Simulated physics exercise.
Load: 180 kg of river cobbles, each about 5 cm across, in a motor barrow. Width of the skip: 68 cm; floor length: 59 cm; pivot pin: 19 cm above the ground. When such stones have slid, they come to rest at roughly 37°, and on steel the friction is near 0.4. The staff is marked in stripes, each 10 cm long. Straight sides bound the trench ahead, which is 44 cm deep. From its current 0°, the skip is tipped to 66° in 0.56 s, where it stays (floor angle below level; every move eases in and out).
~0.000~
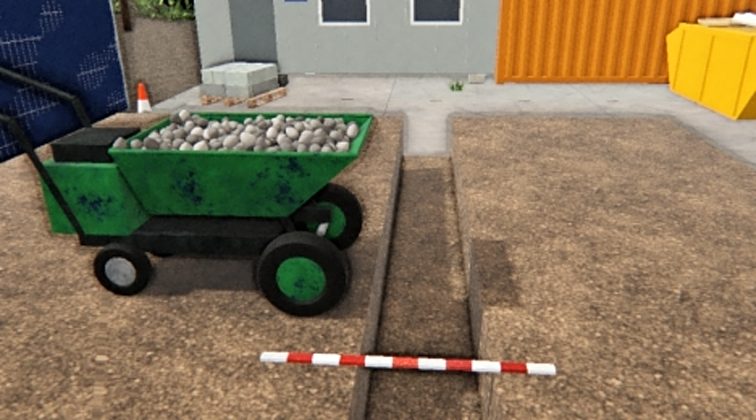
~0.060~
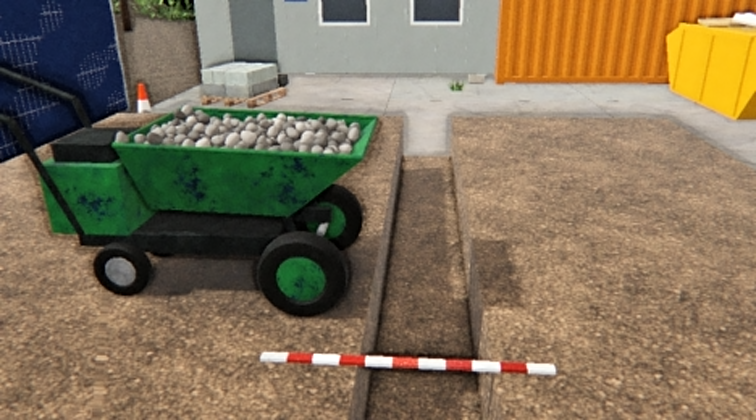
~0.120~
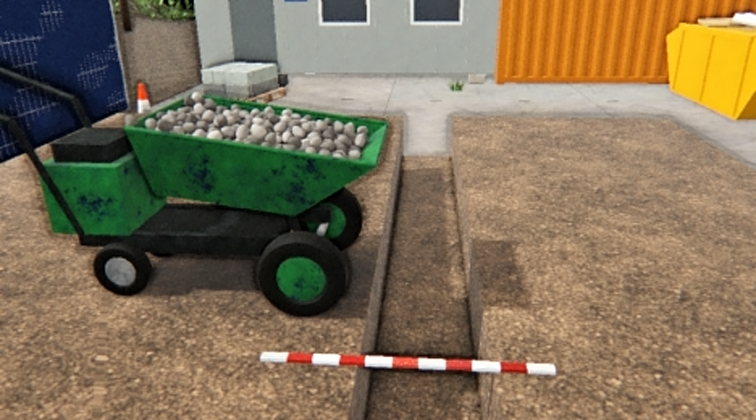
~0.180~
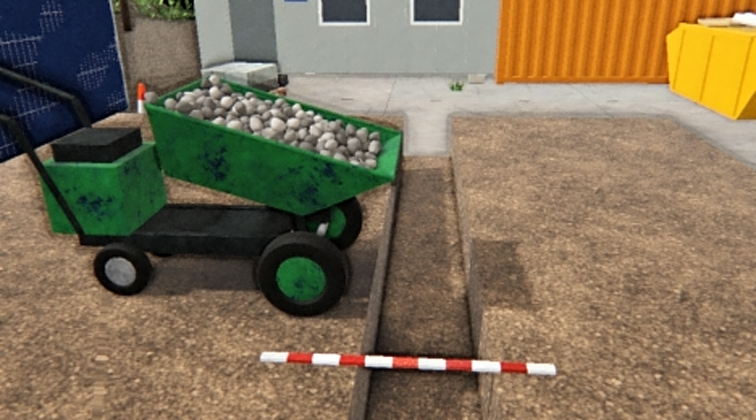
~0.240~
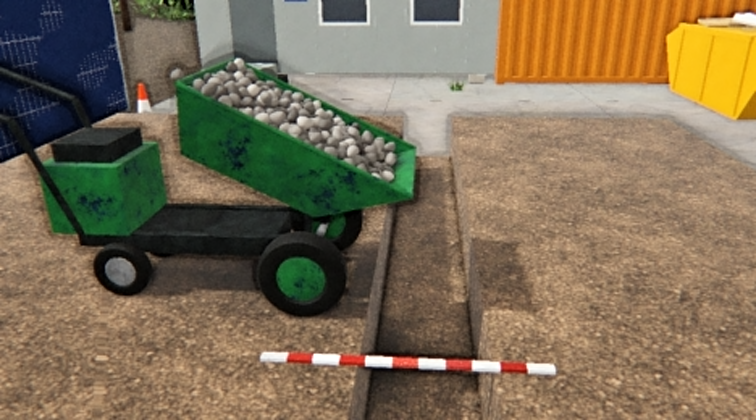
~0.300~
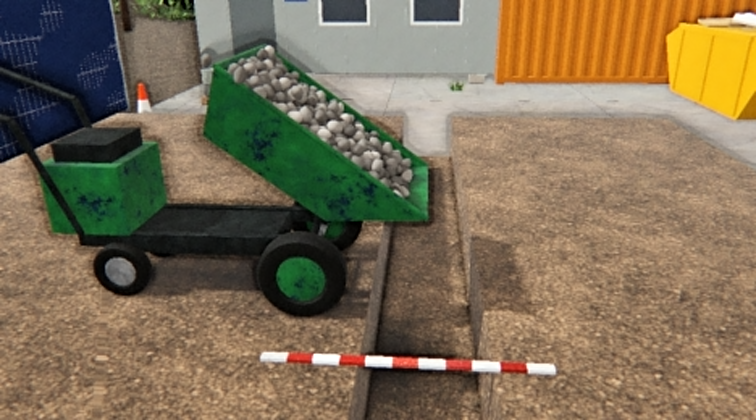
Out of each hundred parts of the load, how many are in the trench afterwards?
About 30 out of 100.
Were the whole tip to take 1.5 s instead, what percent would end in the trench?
With that timing, about 50 per cent.
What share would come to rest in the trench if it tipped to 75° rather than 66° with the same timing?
I'd guess some 35 in a hundred.
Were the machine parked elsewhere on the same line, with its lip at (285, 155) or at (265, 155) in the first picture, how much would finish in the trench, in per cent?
I'd say some 85 per cent and some 95 per cent.
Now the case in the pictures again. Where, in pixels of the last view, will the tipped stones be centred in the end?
At about pixel (539, 284) in the last view.
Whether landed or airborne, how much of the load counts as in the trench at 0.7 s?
Close to 15 per cent has got there by then.
After 0.4 s the floor is at 56°; 100 % in the skip; the foremost stones are at (434, 214).
After 0.7 s the floor is at 66°; 71 % in the skip, 13 % in the trench, 16 % past the trench; the foremost stones are at (526, 283).
After 1.0 s the floor is at 66°; 8 % in the skip, 22 % in the trench, 70 % past the trench; the foremost stones are at (727, 291).
After 3.0 s the floor is at 66°; 0 % in the skip, 30 % in the trench, 70 % past the trench; the foremost stones are past the picture's edge.
